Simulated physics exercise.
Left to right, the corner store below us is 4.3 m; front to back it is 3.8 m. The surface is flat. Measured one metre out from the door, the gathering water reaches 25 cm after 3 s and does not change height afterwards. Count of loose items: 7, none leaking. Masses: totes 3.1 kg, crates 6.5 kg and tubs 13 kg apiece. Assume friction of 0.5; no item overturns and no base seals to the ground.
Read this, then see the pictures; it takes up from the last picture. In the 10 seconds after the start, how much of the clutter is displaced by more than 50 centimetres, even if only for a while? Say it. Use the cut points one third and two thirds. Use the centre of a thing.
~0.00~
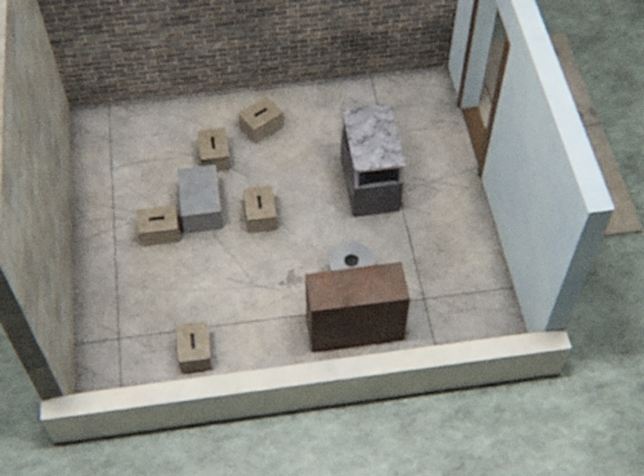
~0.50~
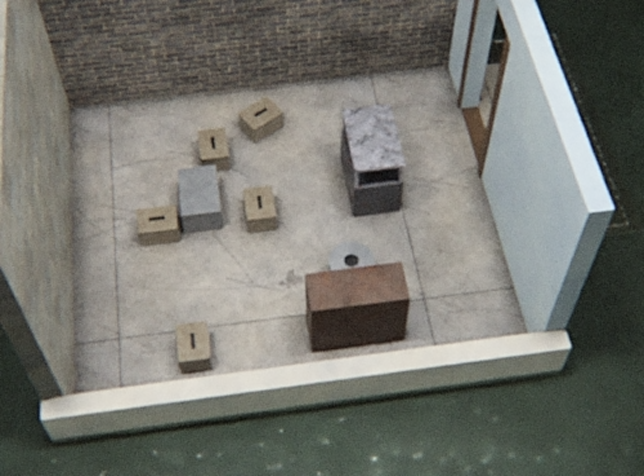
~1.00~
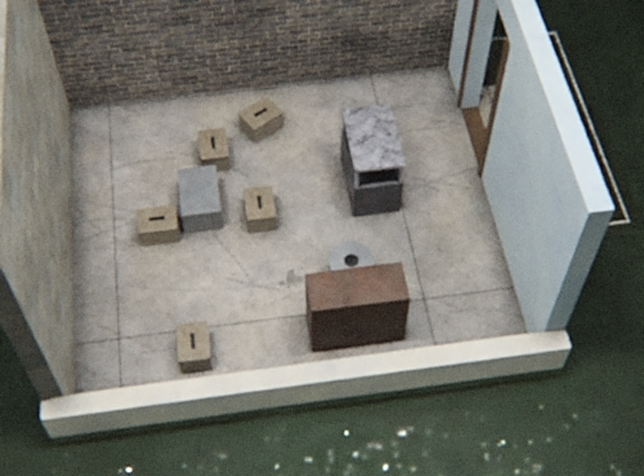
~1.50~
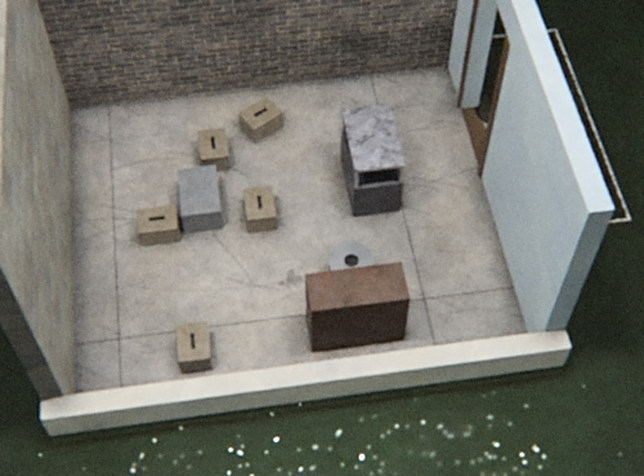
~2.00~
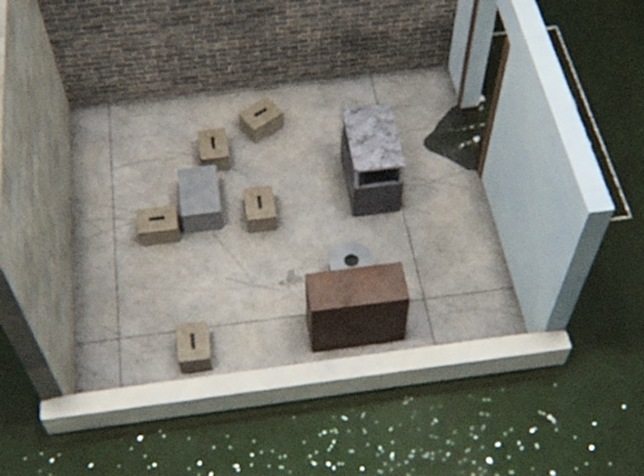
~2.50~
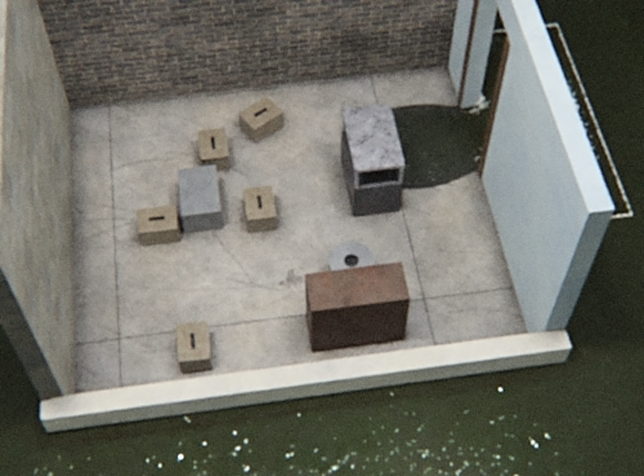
It falls from one third to two thirds.
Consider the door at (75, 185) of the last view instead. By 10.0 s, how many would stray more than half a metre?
The answer then is 6.
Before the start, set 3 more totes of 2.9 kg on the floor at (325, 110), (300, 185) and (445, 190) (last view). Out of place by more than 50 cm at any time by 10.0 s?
Well, it goes above, below, above.
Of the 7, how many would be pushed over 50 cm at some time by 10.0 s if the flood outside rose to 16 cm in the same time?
So the tally would be 2.
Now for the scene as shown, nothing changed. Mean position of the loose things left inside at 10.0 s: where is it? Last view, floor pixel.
I'd say about (236, 291) in the last view.
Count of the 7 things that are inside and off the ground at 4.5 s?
Total: 1.
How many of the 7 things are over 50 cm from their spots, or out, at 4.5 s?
The answer is 1.
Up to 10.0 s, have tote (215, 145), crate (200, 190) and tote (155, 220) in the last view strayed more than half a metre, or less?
Result, in turn: Exceeded / stayed within / exceeded.
After 3.5 s 0 of 7 are over 50 cm from their spots; 0 afloat.
After 4.5 s 1 of 7 are over 50 cm from their spots; 1 afloat.
After 7.0 s 2 of 7 are over 50 cm from their spots; 1 afloat.
After 10.0 s 3 of 7 are over 50 cm from their spots, and 3 have been at some point; 6 afloat.
